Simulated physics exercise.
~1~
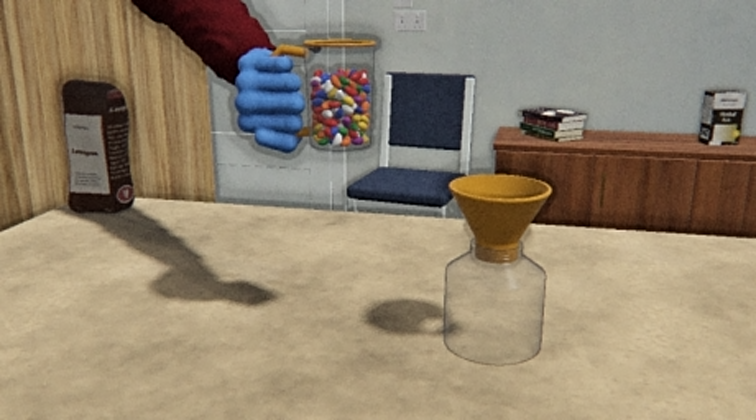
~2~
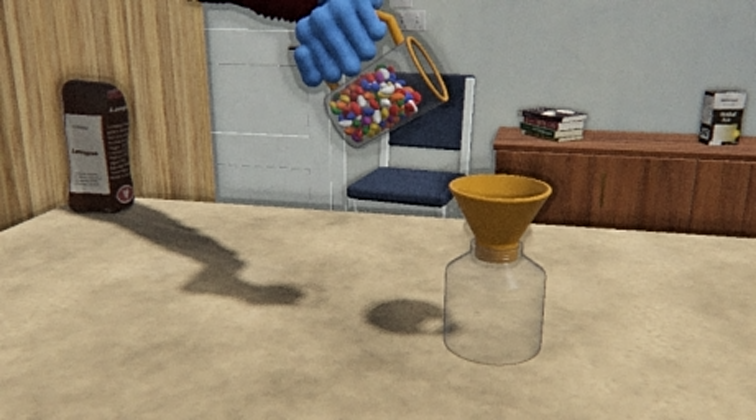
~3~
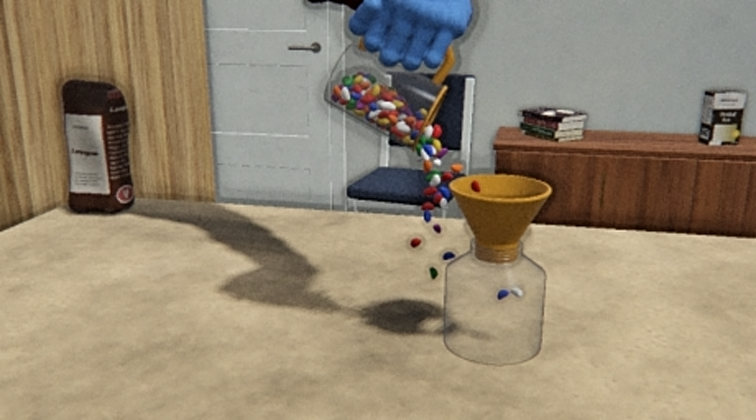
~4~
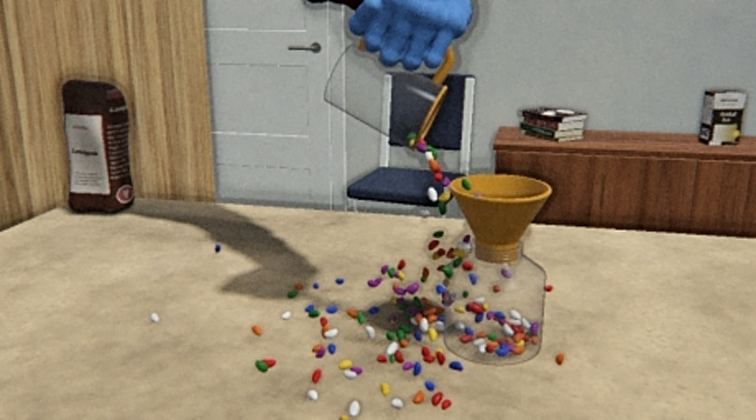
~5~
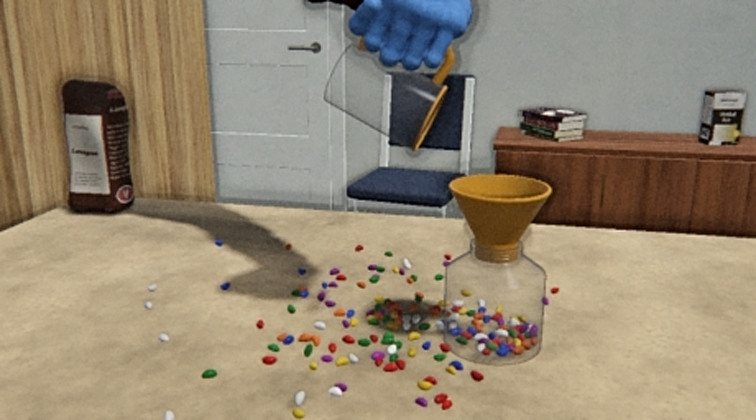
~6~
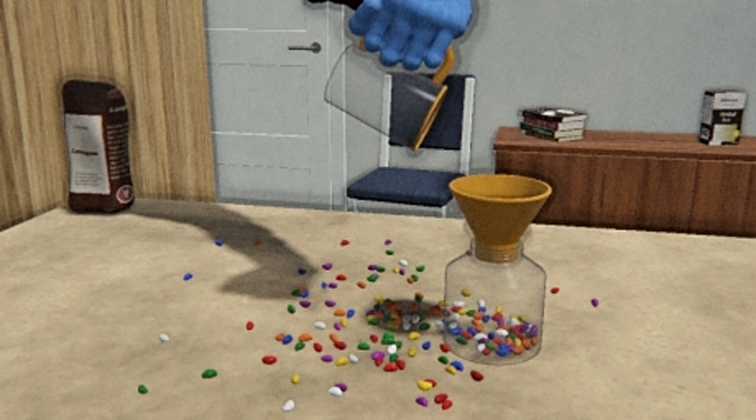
At first, a blue-gloved hand holds a clear cup of colorful jelly beans upright above a table, to the left of a glass jar with an orange funnel in its neck. The hand moves the cup to the right and starts to tilt it toward the funnel. As it tips further, the beans stream over the rim, some dropping into the jar while many fall short and scatter across the tabletop. The cup empties and stays tipped in the hand. In the end, most of the beans lie spilled around the jar, with a smaller share resting inside it.
